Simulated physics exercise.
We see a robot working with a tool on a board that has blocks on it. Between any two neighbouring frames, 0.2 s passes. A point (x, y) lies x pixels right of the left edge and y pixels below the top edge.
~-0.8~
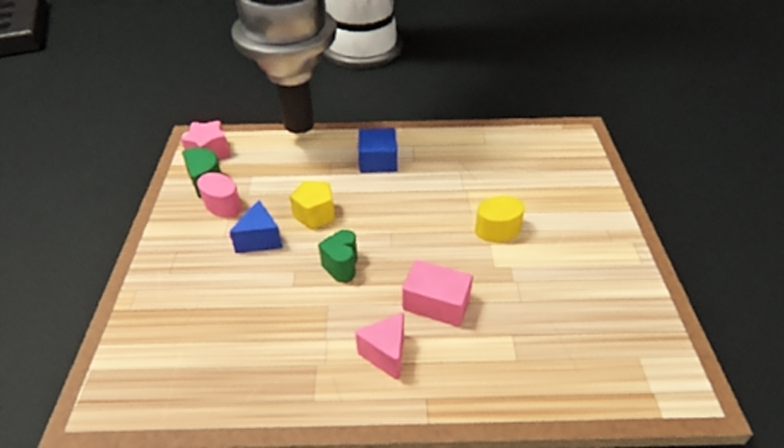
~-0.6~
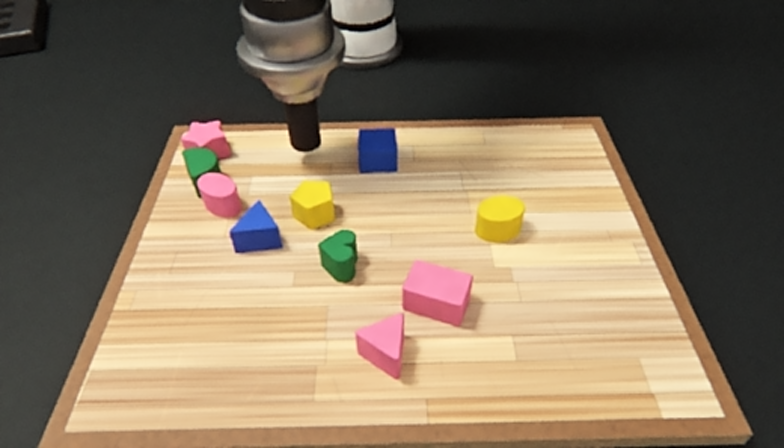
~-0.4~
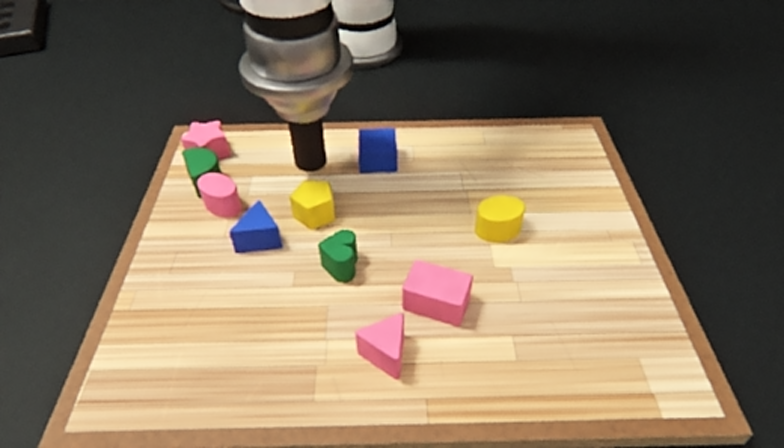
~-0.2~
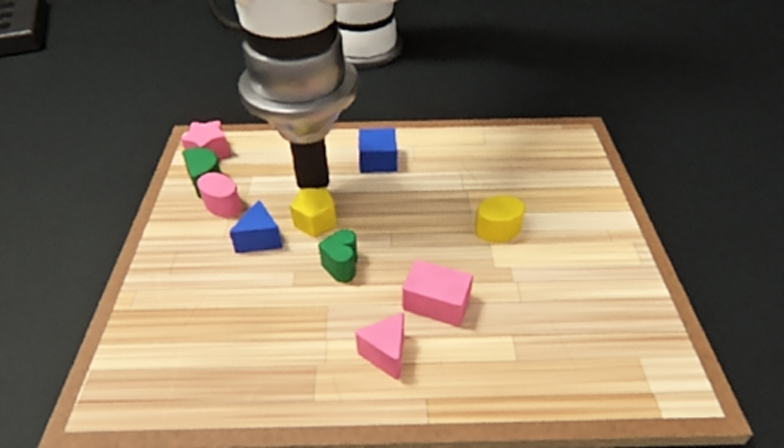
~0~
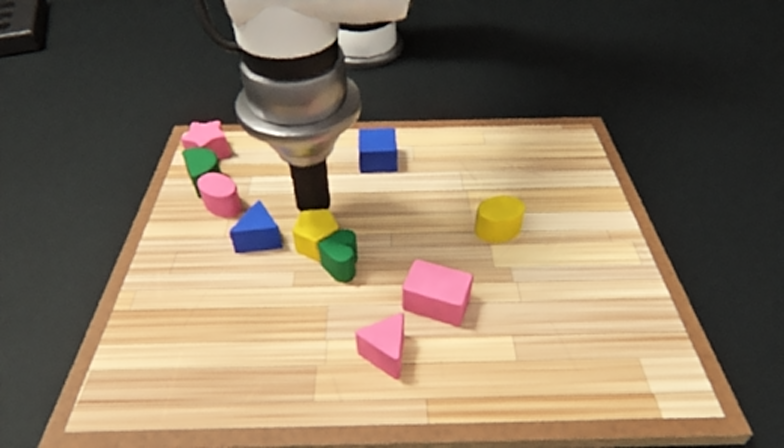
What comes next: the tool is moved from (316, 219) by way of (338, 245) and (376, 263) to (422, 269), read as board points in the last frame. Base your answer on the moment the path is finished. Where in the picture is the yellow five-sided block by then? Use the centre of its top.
Its top middle is near (343, 266).
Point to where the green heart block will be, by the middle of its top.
Top centre: (357, 295).
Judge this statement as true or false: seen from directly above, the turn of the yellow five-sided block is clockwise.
Answer: True.
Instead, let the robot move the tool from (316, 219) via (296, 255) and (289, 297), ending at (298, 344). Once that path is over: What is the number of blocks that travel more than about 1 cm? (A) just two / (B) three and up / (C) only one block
My answer is option A.
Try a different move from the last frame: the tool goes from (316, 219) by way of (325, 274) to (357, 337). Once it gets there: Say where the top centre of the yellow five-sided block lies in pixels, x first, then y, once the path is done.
The middle of its upper face will lie at (370, 352).
On the path given first. One third of the way, tool (337, 230); yellow five-sided block (333, 252); green heart block (354, 275).
Two thirds of the way, tool (376, 248); yellow five-sided block (343, 266), turned 25° clockwise; green heart block (357, 295), turned 25° clockwise.
At the end, tool (423, 254); blue triangle unmoved; yellow five-sided block (343, 266), turned 25° clockwise; green heart block (357, 295), turned 25° clockwise; pink oblong block (448, 286), turned 15° clockwise.
